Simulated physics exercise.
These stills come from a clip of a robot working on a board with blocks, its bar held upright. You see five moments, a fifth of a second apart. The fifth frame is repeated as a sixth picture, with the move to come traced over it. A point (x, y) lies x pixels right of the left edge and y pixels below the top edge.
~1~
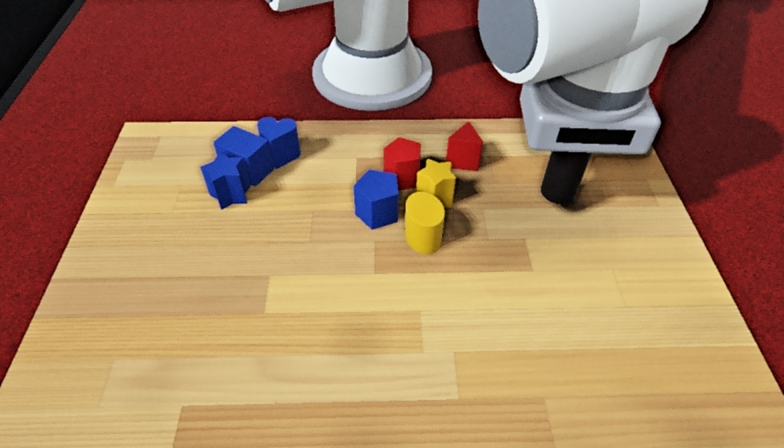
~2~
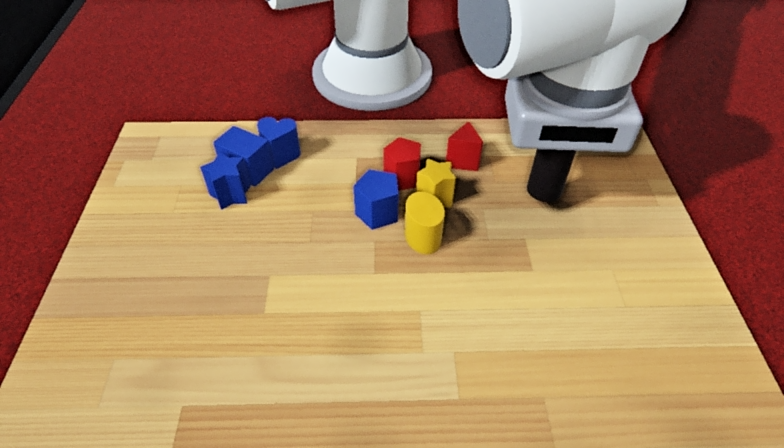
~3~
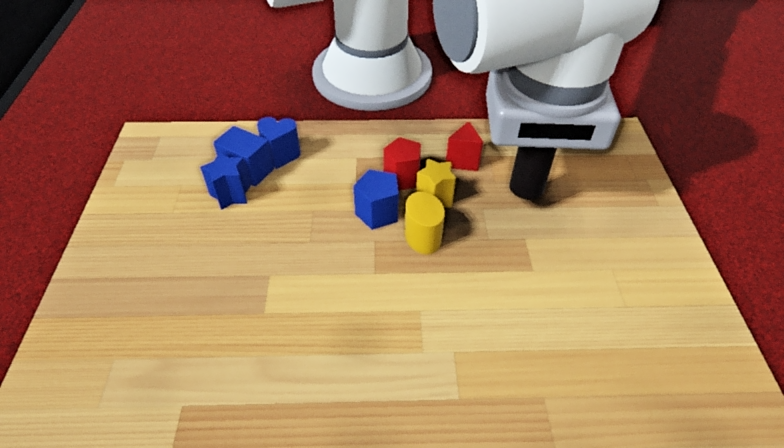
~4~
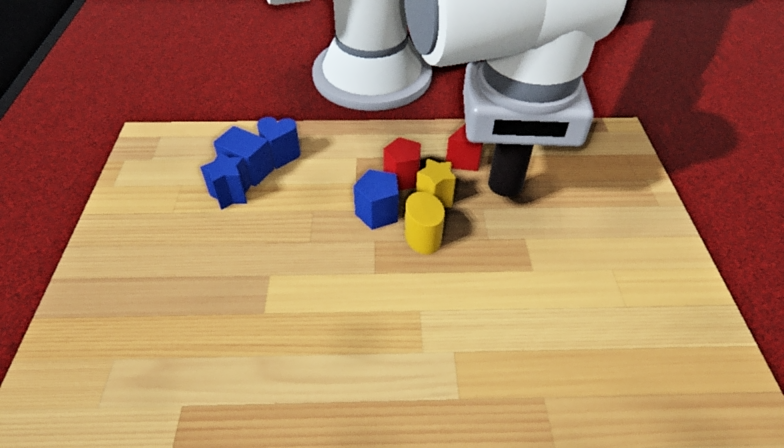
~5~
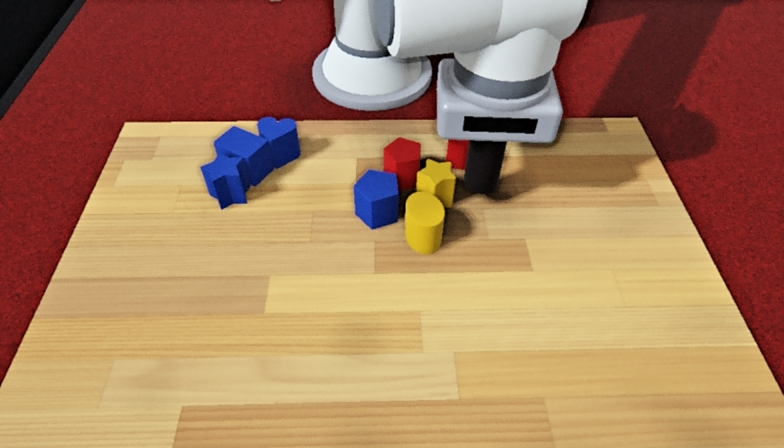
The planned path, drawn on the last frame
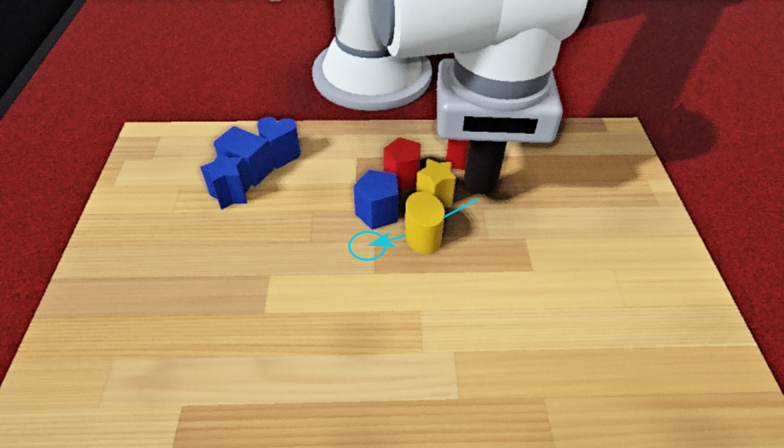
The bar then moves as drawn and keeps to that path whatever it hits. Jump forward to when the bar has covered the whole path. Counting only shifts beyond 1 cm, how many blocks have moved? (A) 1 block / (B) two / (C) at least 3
The answer is B.
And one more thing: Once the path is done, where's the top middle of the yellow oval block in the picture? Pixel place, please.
Pixel (385, 243).
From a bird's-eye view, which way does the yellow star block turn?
It goes clockwise.
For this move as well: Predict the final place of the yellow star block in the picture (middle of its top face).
Its top middle: (418, 174).
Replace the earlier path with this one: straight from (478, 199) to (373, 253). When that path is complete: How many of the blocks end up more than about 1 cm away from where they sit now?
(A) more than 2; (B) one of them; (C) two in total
That would be C.
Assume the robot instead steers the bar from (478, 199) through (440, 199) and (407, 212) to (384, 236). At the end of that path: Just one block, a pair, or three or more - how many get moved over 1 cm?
When the path ends, I think you'll find three or more blocks out of place by more than 1 cm.
The drawn path runs from (478, 199) over (428, 226) to (367, 245).
The first path, step by step. One third of the way, bar (447, 199); yellow star block (423, 173), turned 50° clockwise.
Two thirds of the way, bar (410, 217); yellow oval block (399, 232), turned 45° anticlockwise; yellow star block (418, 174), turned 75° clockwise.
At the end, bar (367, 228); blue five-sided block not moved; yellow oval block (385, 243), turned 95° anticlockwise; yellow star block (418, 174), turned 75° clockwise.
